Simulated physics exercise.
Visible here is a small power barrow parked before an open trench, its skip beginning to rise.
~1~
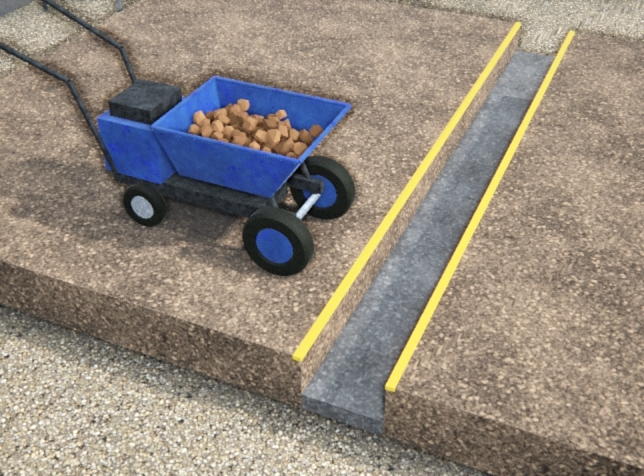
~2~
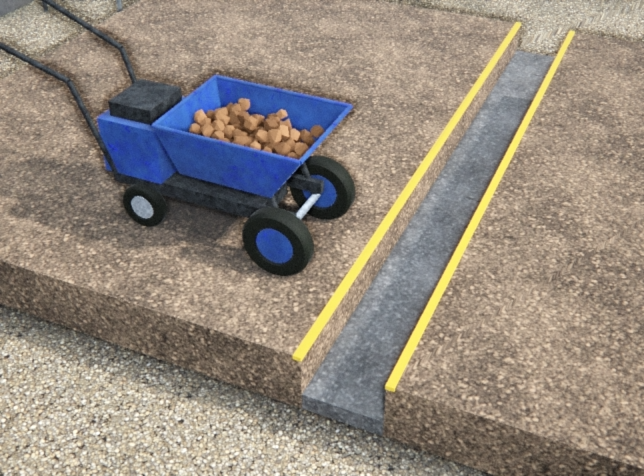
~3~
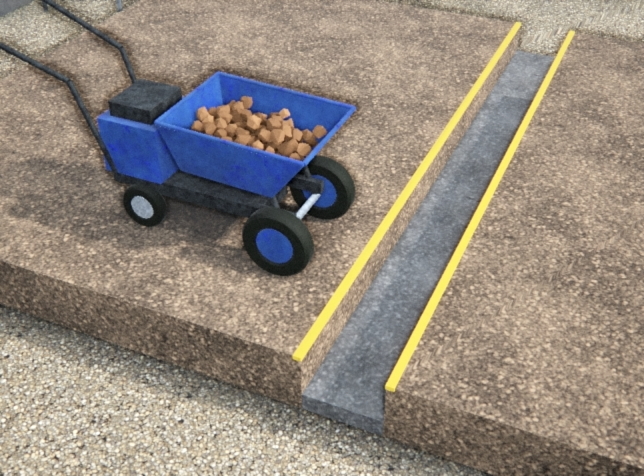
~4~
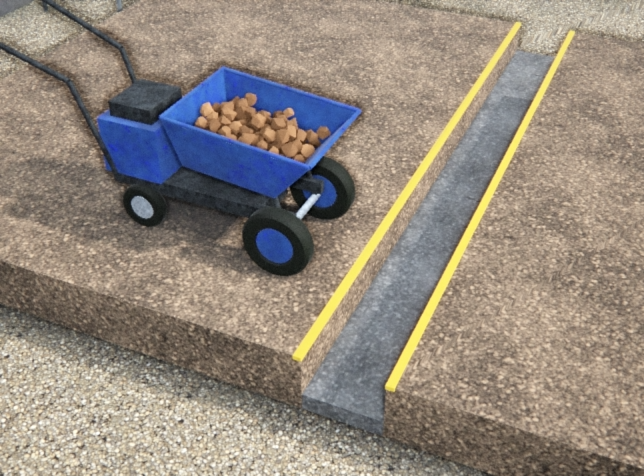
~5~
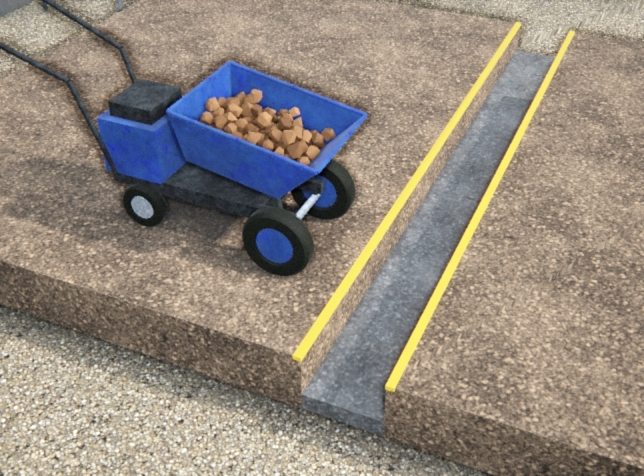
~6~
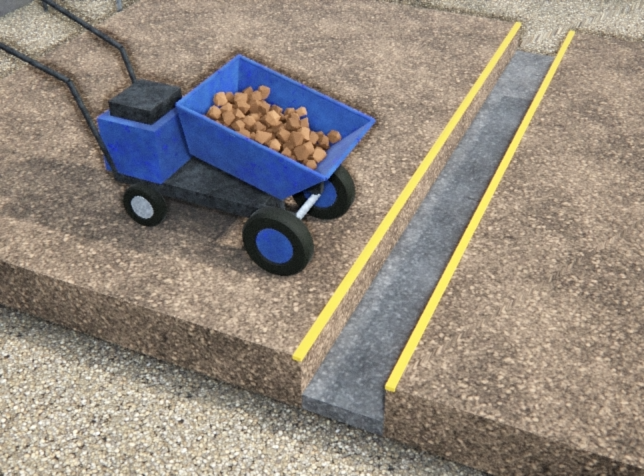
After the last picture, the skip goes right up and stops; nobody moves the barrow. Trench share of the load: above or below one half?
Trench gets most.
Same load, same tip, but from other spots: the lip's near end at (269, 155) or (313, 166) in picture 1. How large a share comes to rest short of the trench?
In order, 0 % followed by 0 %.
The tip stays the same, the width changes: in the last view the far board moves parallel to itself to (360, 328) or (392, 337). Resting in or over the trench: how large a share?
You'd get 0 % in the first case and 50 % in the second.
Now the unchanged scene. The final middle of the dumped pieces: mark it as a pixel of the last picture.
(418, 301).
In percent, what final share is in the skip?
It comes out at some 0 in a hundred.
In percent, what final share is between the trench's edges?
It works out at some 85 %.
Shortly afterwards, skip tipped steeply; the whole lot in the skip.
Next, skip tipped right over; the bulk in the skip; near a quarter in or heaped over the trench; only a few beyond it; only a few falling.
Some moments later, skip tipped right over; a little in the skip; the bulk in or heaped over the trench; a little beyond it.
In the end, skip tipped right over; the bulk in or heaped over the trench; a little beyond it.
